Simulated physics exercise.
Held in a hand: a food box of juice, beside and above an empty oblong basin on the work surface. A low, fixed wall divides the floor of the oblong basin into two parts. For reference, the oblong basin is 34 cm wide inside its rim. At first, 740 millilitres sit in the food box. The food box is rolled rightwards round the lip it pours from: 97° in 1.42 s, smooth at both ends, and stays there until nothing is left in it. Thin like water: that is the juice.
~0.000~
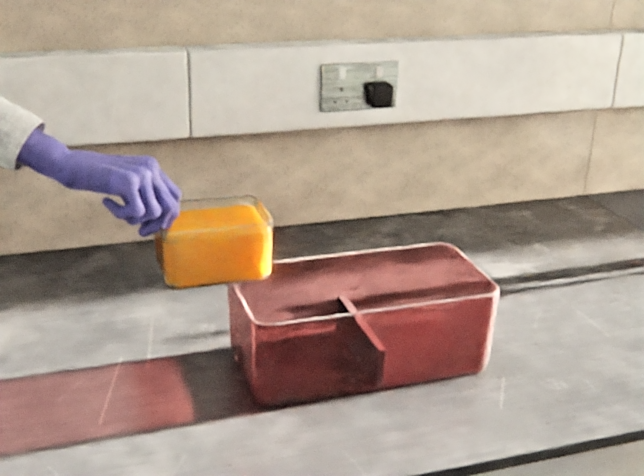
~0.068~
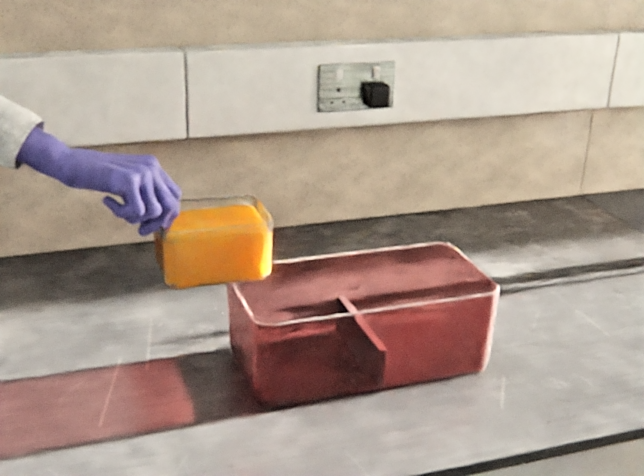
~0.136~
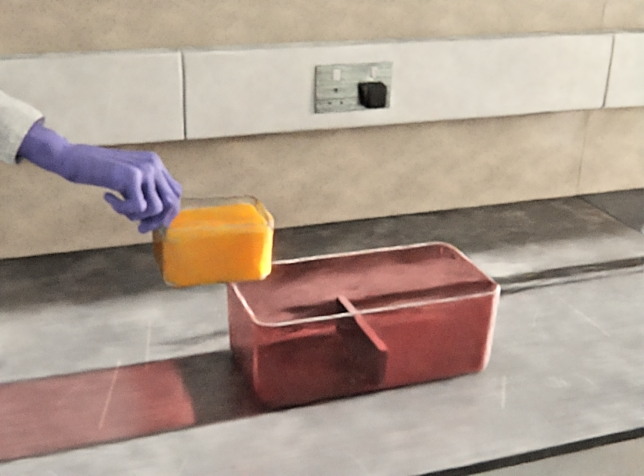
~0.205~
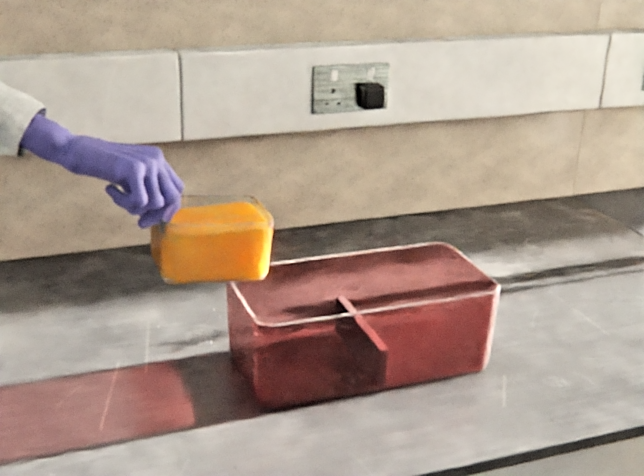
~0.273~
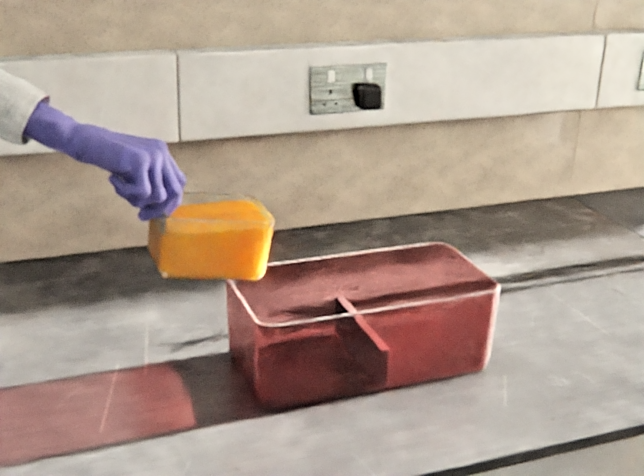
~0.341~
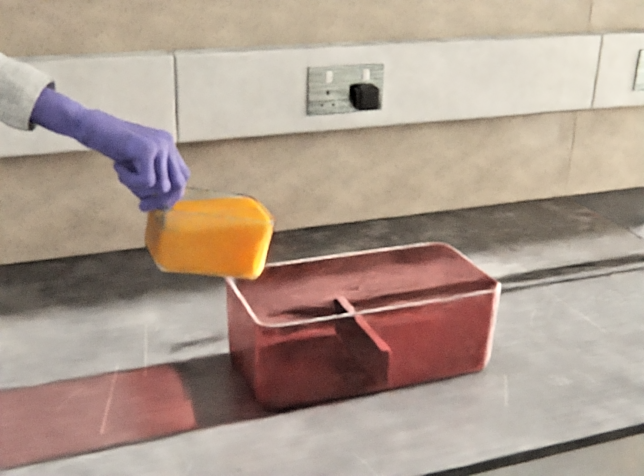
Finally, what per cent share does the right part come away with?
Roughly 2 per cent.
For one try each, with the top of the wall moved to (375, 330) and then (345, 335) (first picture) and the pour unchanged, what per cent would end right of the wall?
10 then 40 %.
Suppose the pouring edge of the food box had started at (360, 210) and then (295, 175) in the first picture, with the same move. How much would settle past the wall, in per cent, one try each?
I'd expect close to 95 per cent and then close to 60 per cent.
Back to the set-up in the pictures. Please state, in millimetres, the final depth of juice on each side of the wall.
Around 28 mm deep on the left, around 0 mm deep on the right.
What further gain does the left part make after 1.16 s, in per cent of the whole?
Around 24 in a hundred.
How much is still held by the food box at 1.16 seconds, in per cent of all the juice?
What remains is about 14 percent of it all.
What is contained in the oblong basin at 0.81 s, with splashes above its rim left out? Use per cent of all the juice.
The basin holds roughly 16 in a hundred parts at that moment.
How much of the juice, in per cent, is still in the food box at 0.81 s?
I'd put it near 56 percent.
After 0.81 s the tilt is 60° and 56 per cent is still to pour, 16 is left of the wall and 0 right of it.
After 1.16 s the tilt is 89° and 14 per cent is still to pour, 74 is left of the wall and 1 right of it.
After 1.52 s the tilt is 97° and 2 per cent is still to pour, 94 is left of the wall and 2 right of it.
After 1.92 s the tilt is 97° and 0 per cent is still to pour, 98 is left of the wall and 2 right of it.
In the end 98 per cent lies left of the wall, 2 right of it and 1 outside.
